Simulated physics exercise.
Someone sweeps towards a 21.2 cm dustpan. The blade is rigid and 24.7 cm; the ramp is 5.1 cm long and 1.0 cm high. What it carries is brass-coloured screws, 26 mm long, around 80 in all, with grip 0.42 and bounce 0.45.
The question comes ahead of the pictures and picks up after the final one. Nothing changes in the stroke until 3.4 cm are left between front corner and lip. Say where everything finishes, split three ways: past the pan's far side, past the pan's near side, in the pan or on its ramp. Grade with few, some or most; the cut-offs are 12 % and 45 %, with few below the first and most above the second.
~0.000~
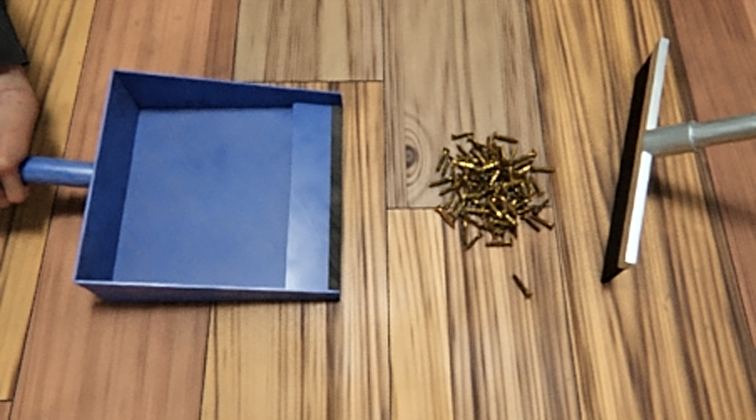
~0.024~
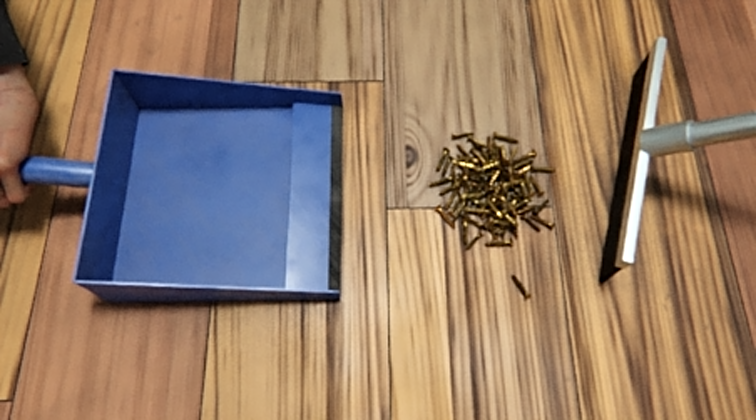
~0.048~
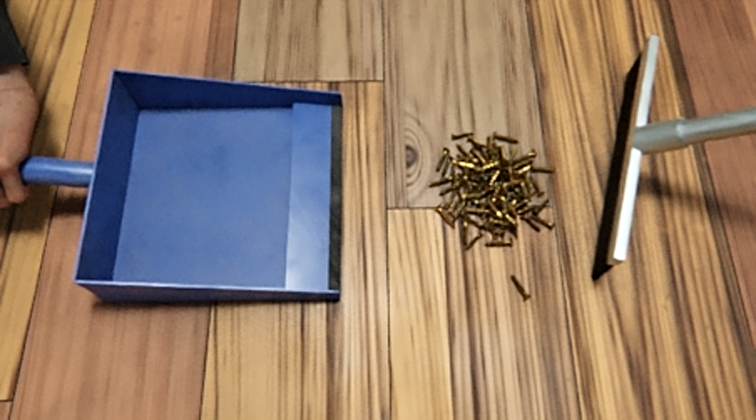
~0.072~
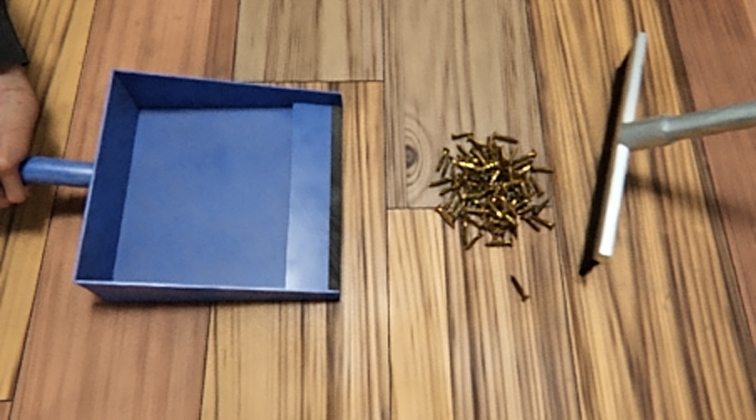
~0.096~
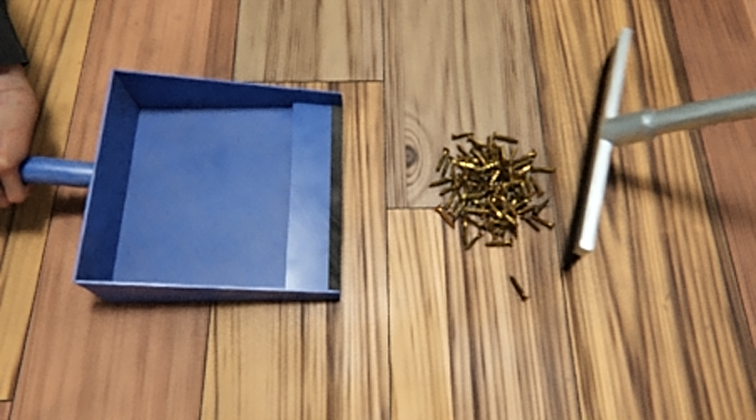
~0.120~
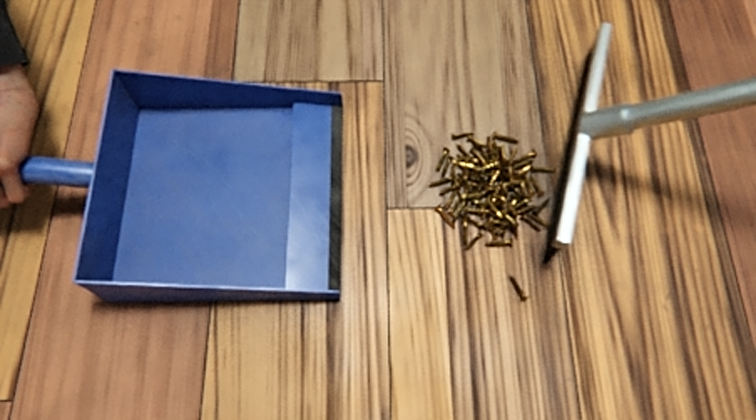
Past the pan's far side: Some; past the pan's near side: Few; in the pan or on its ramp: Some.
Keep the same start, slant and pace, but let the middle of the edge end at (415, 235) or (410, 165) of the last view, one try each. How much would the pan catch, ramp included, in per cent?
Some 5 per cent on the first try, 20 per cent on the second.
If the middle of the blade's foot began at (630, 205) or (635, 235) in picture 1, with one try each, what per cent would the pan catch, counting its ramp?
15 and 10 per cent, roughly.
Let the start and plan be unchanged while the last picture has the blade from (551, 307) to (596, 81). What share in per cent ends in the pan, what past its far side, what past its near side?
Final per cent - pan 5, far 5, near 5.
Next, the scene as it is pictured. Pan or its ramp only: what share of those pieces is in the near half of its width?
Something like 20 in a hundred.
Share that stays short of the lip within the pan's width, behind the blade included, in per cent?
Share: Roughly 60 percent.
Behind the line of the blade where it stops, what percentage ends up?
Some 5 per cent.
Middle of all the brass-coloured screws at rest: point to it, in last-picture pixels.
Approximately (351, 148) in the last view.
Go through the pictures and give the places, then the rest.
In the first picture, blade from (626, 263) to (659, 49), moved 0.0 cm, 0 of the pieces shifted so far; middle of the pieces at (491, 189); pan at (214, 197).
In the second picture, blade from (623, 262) to (657, 48), moved 0.2 cm, 0 of the pieces shifted so far; middle of the pieces at (491, 189).
In the third picture, blade from (615, 259) to (650, 46), moved 1.0 cm, 0 of the pieces shifted so far; middle of the pieces at (491, 189).
In the fourth picture, blade from (602, 255) to (638, 43), moved 2.2 cm, 0 of the pieces shifted so far; middle of the pieces at (491, 189).
In the fifth picture, blade from (583, 249) to (622, 39), moved 3.8 cm, 1 of the pieces shifted so far; middle of the pieces at (491, 189).
In the sixth picture, blade from (561, 243) to (603, 34), moved 5.8 cm, 2 of the pieces shifted so far; middle of the pieces at (491, 189); pan at (214, 197). The blade's pace is about 0.83 m/s, heading 19 degrees away from the viewer's side.
Then, at 0.24 s, middle of the blade 14 cm from the lip; 0 % over the lip, far side 0 %, near side 0 %.
After 0.31 s, middle of the blade 9 cm from the lip; 0 % over the lip, far side 10 %, near side 0 %.
After 0.53 s, middle of the blade 7 cm from the lip; 20 % over the lip, far side 20 %, near side 0 %.
In the end, at 1.1 s, far side 20 %, near side 0 %, pan 20 %, in front of the lip or behind the blade 60 %.
